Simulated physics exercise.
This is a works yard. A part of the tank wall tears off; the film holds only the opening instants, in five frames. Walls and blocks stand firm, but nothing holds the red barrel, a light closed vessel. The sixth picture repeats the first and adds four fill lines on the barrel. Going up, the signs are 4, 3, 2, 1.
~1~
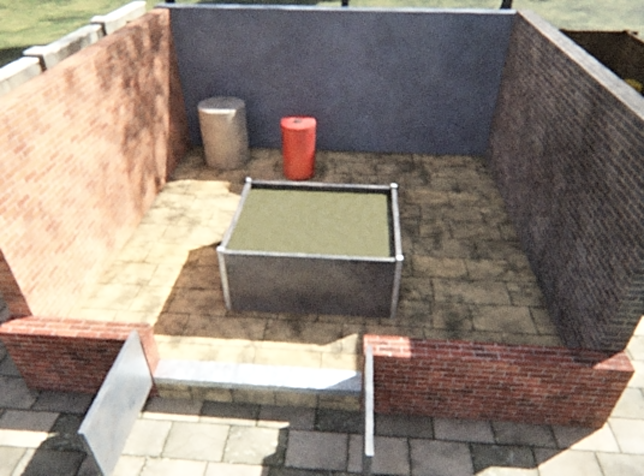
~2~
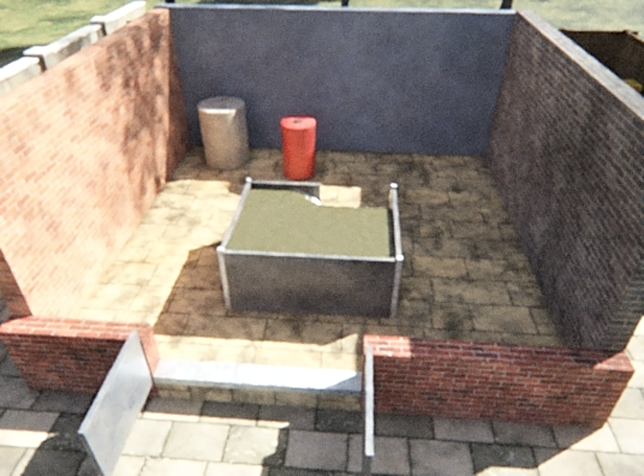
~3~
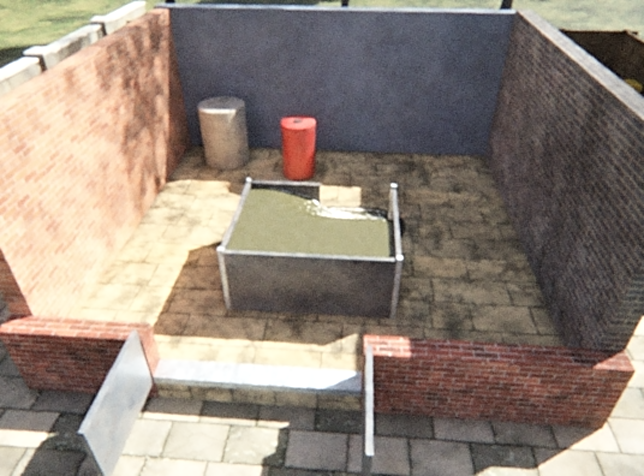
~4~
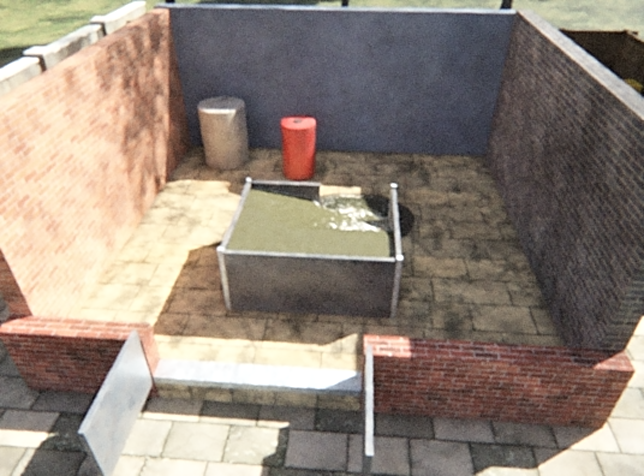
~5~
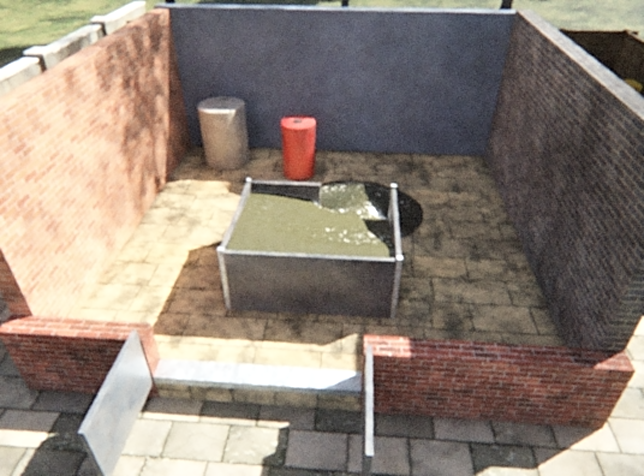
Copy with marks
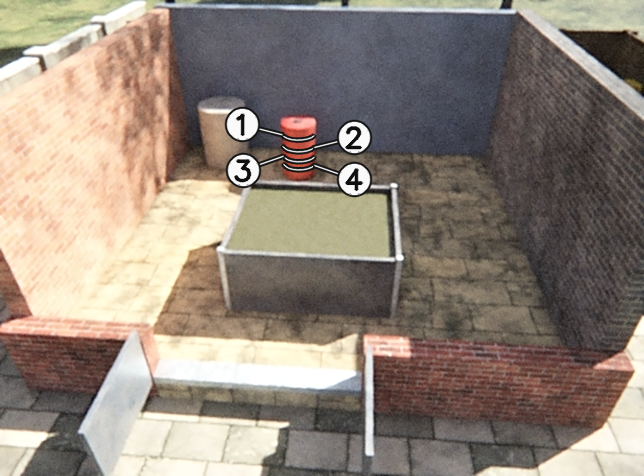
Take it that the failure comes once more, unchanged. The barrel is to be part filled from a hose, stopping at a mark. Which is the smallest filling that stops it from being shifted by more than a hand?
It is 4.
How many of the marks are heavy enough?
All of the four.
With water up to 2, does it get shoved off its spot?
No, not at all.
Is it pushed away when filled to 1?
No, not at all.
On the marked copy, 1 at (296, 140); 2 at (297, 151); 3 at (297, 161); 4 at (297, 169); from the bottom up 4, 3, 2, 1.
If 1 is chosen, it does not move.
If 2 is chosen, it does not move.
If 3 is chosen, it does not move.
If 4 is chosen, it does not move.
